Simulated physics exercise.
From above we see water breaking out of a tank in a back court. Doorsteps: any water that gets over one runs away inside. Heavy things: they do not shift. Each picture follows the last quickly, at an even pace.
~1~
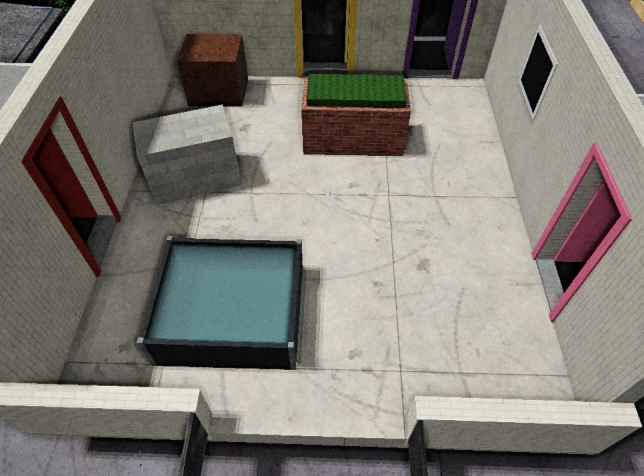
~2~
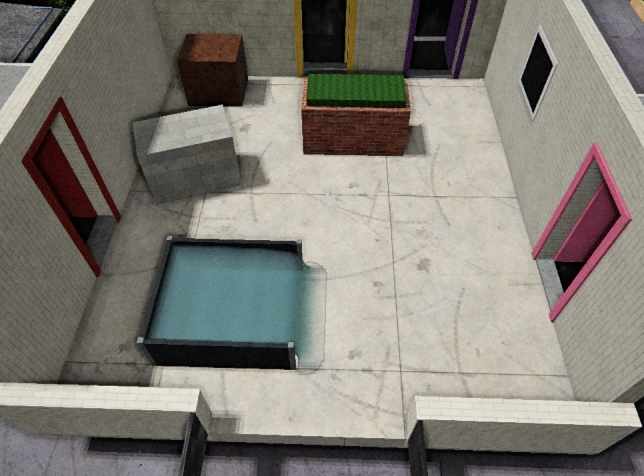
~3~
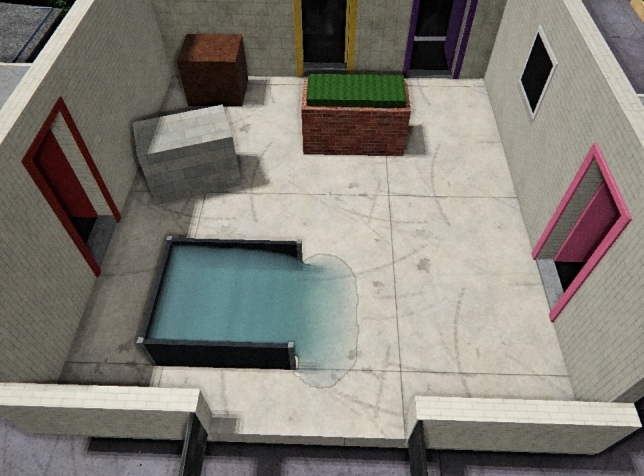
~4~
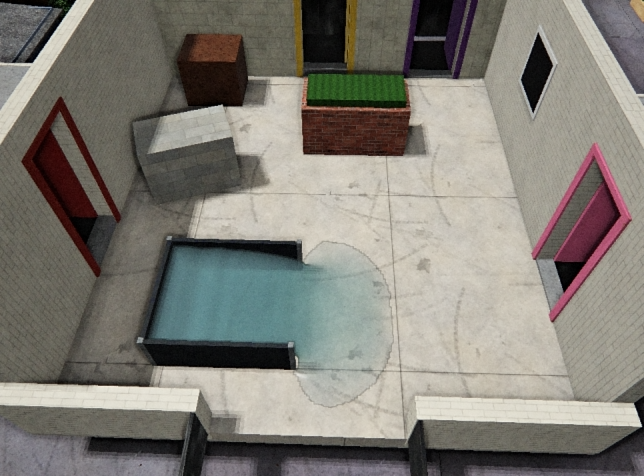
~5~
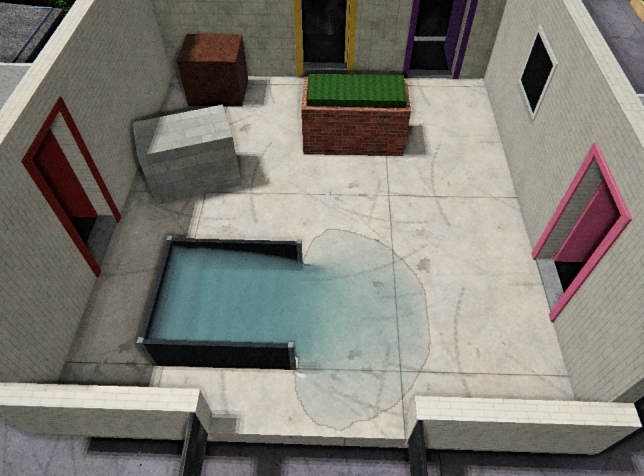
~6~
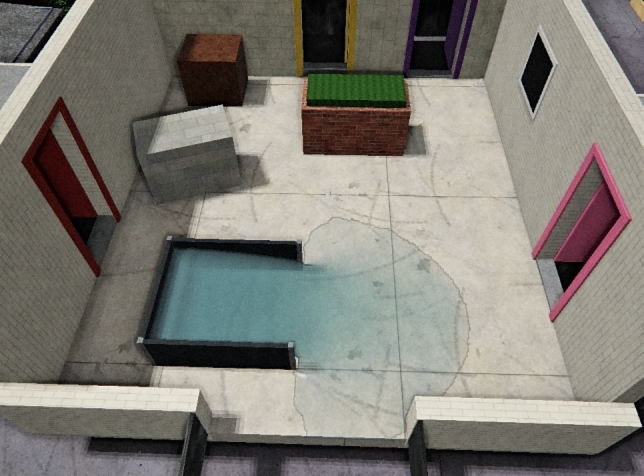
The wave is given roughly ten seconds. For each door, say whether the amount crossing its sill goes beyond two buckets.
Door by door: Purple door - beyond two buckets, pink door - beyond two buckets, red door - two buckets at most, yellow door - two buckets at most.
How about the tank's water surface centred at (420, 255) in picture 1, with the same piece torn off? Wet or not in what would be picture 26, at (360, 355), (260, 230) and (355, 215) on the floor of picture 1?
One after the other: Reached, untouched, untouched.
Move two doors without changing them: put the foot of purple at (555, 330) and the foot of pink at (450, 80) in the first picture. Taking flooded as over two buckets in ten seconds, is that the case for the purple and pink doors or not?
The purple one crosses the limit, while the pink one crosses the limit.
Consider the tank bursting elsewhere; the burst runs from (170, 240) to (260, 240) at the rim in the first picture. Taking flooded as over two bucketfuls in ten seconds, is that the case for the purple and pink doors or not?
Against the threshold, purple misses it and pink misses it.
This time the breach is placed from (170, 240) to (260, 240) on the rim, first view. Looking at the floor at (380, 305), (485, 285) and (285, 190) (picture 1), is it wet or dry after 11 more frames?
As listed: Free of water, not flooded, wet.
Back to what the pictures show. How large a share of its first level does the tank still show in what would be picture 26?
Estimate: Around 18 %.
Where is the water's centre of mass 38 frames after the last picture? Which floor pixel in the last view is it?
Centre of mass: Roughly (406, 228).
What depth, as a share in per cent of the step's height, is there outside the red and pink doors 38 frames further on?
The first is near 0 per cent, the second near 100 per cent.
A moment on, water covers 30 % of the floor; the purple door not reached, the pink door under two buckets in, the red door not reached, the yellow door not reached.
Next, water covers 30 % of the floor; the purple door not reached, the pink door over two buckets in, the red door not reached, the yellow door not reached.
Then, water covers 40 % of the floor; the purple door not reached, the pink door far over two buckets in, the red door not reached, the yellow door not reached.
Later, water covers 50 % of the floor; the purple door under two buckets in, the pink door far over two buckets in, the red door not reached, the yellow door wet at the sill, nothing in.
In the end, water covers 75 % of the floor; the purple door over two buckets in, the pink door far over two buckets in, the red door wet at the sill, nothing in, the yellow door wet at the sill, nothing in.
